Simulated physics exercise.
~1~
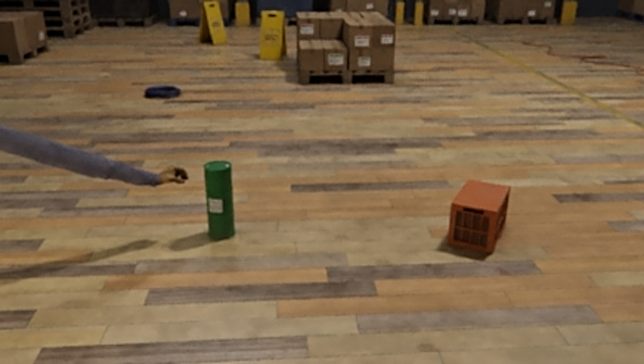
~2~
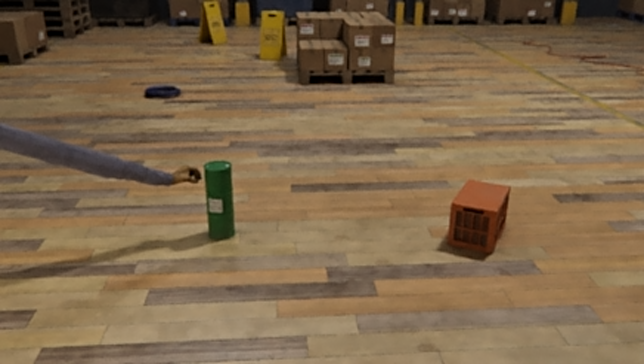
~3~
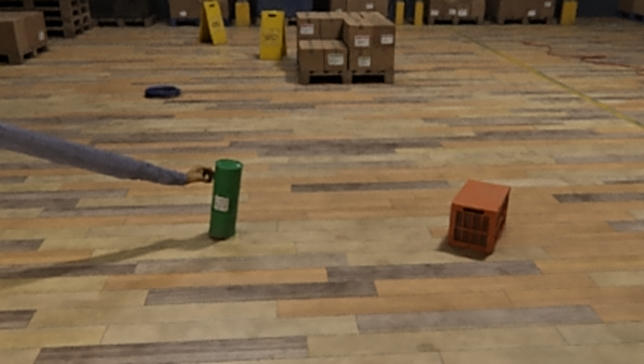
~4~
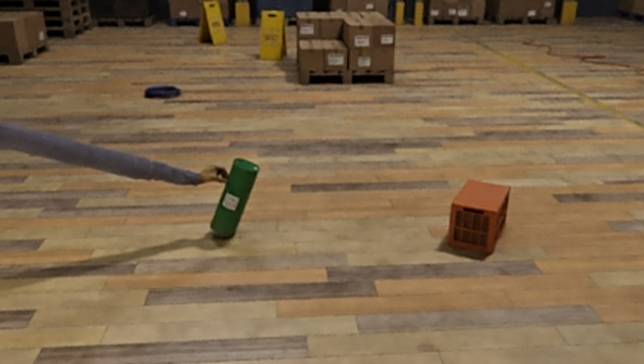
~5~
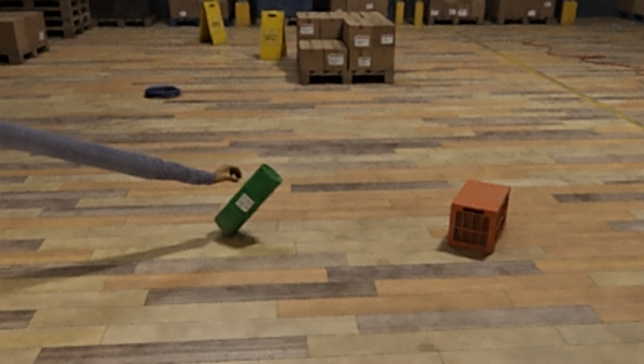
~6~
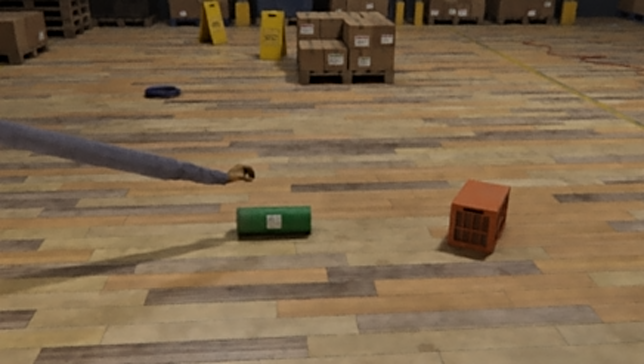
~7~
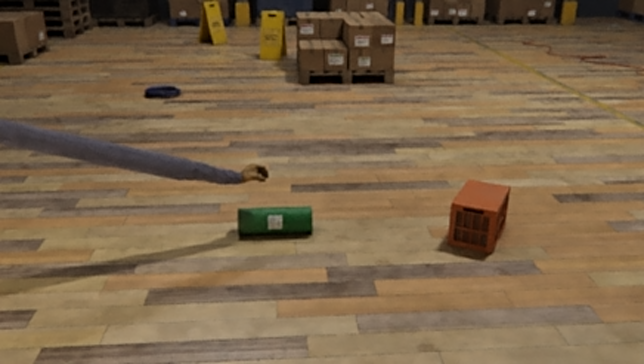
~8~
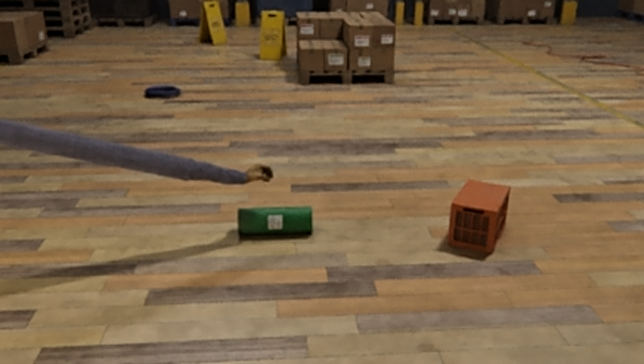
A green canister with a pale label stands upright on a wooden plank floor, with an orange crate to its right and stacked boxes behind. A long grey-sleeved arm reaches in from the left, and its hand meets the canister near the top. As the hand keeps moving right, the canister begins to lean, then tilts steeply away from it. It topples over to the right and lands on its side, short of the crate. The canister stays lying there, with the hand held above it and the crate unmoved.
